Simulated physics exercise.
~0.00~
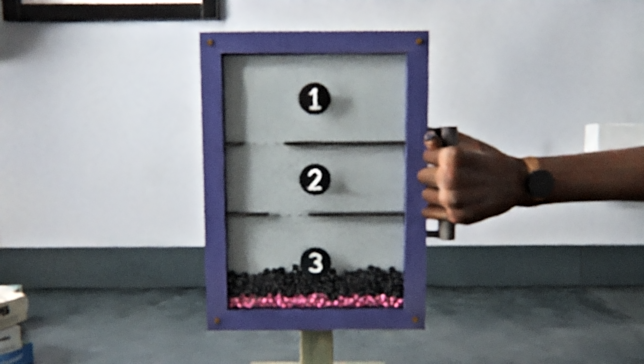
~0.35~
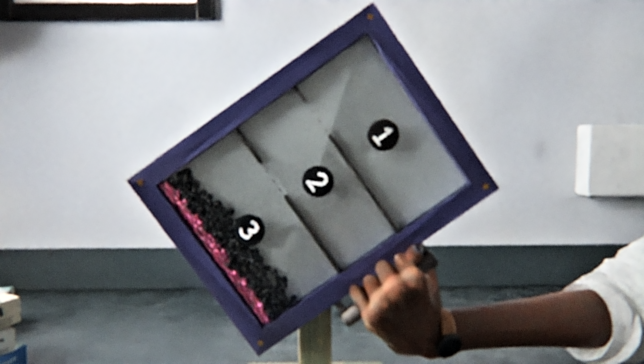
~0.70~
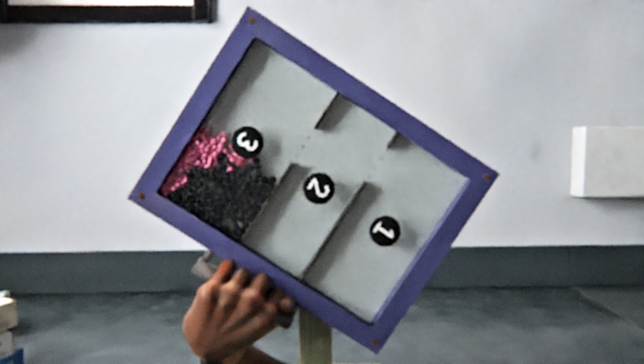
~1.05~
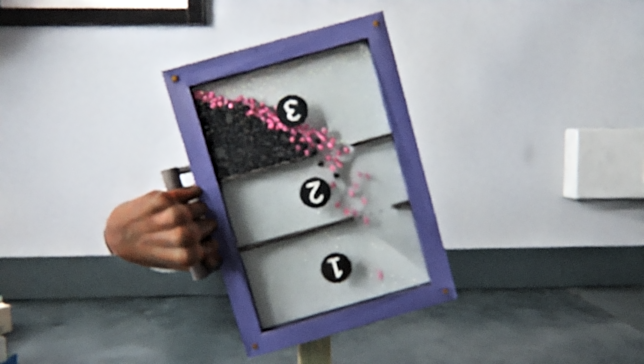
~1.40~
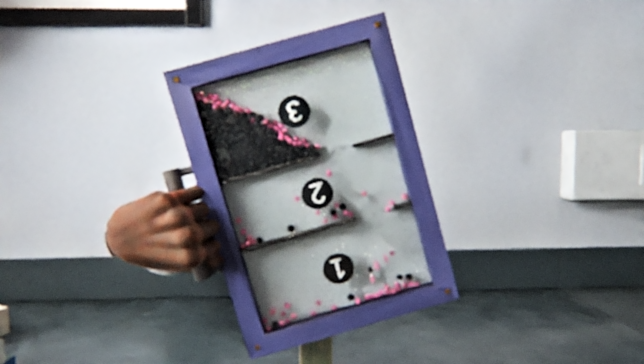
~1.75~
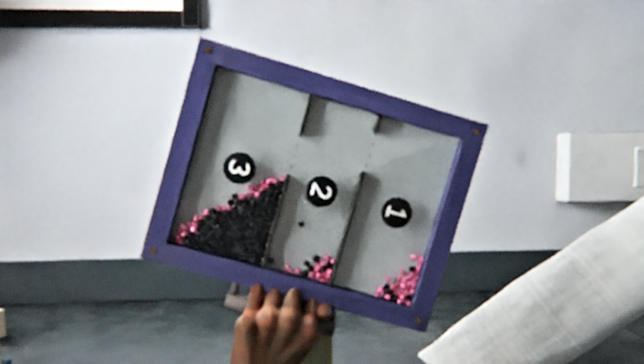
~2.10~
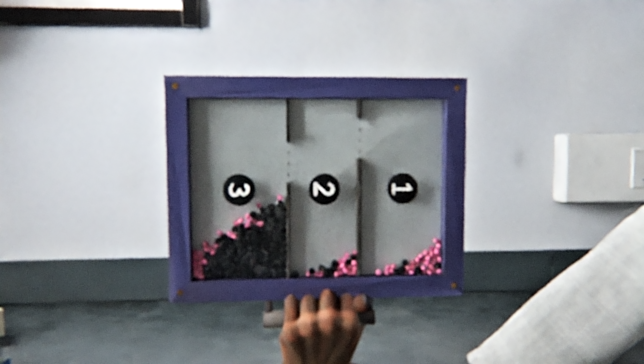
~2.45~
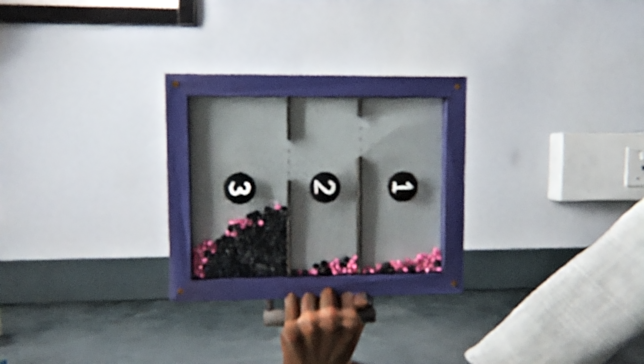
We see a hand turn a flat purple-framed box of black and pink beads clockwise until nearly upside down, spilling some through the gaps between its numbered chambers, then swing it partway back onto its side, where most beads rest in chamber three and smaller piles in the others.
